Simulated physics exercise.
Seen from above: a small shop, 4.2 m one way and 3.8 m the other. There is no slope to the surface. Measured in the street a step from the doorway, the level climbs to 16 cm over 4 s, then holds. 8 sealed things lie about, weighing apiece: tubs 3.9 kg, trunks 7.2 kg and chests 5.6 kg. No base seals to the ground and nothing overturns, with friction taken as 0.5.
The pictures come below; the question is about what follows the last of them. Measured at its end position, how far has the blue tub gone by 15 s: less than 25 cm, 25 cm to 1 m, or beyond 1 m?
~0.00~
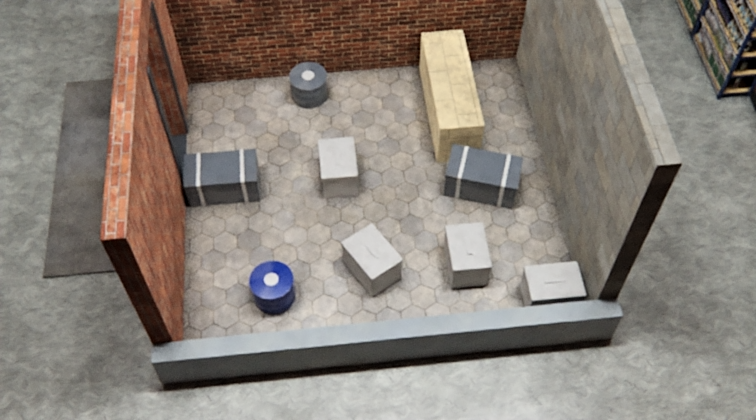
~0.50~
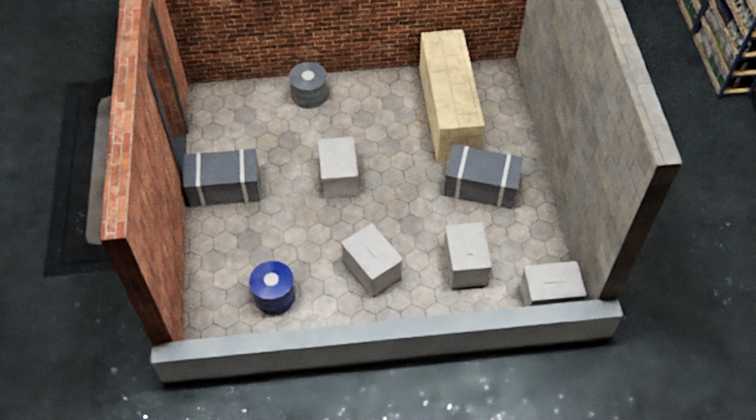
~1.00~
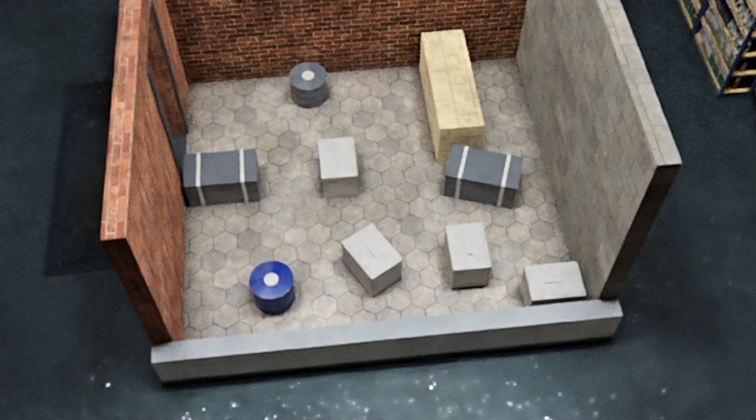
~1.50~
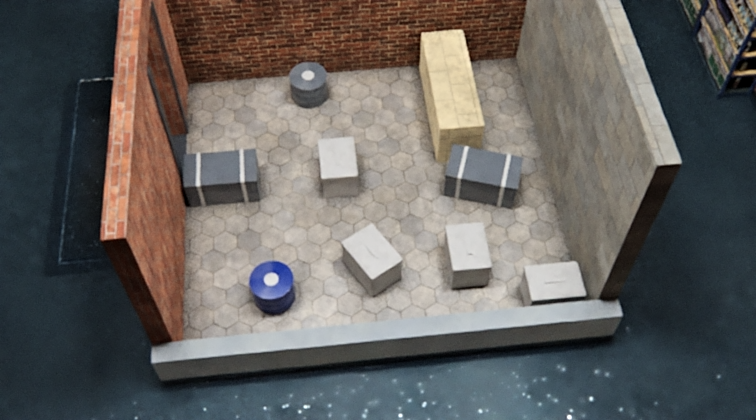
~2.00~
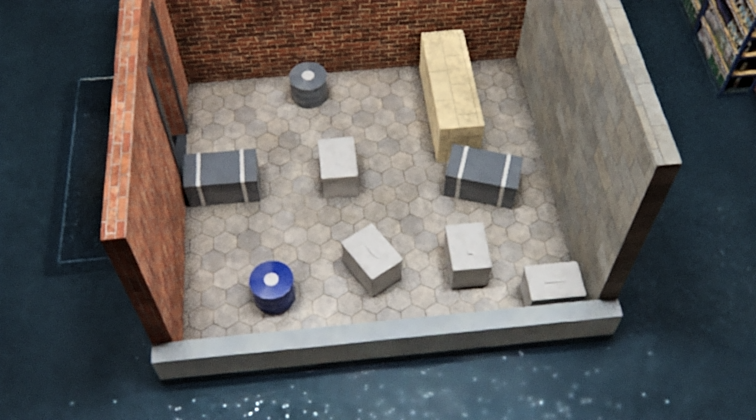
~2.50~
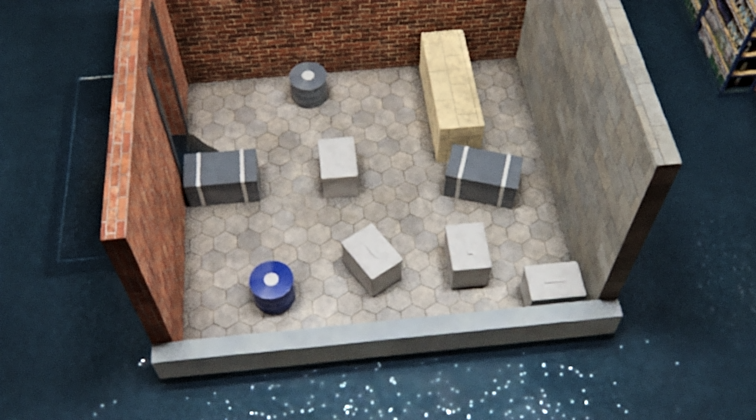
I expect it goes a modest distance.
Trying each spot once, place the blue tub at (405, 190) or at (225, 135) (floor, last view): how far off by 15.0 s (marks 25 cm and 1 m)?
Try one: Large displacement; try two: Large displacement.
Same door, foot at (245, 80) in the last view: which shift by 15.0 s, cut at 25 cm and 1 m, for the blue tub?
By then the blue tub has been carried a long way.
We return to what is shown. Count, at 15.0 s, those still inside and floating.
Count: 8.
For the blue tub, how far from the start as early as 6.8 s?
Some 0 cm from the start.
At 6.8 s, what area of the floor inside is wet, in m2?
9.0 m2.
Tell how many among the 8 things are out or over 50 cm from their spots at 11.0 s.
4 in all.
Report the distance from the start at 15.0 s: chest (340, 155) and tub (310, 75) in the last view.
200 cm and 150 cm respectively.
After 3.5 s the blue tub is near (271, 280), 0.0 m from its start, aground; 0 afloat.
After 6.8 s the blue tub is near (271, 280), 0.0 m from its start, aground; 2 afloat.
After 11.0 s the blue tub is near (271, 280), 0.0 m from its start, aground; 6 afloat.
After 15.0 s the blue tub is near (231, 263), 0.5 m from its start, afloat; 8 afloat.
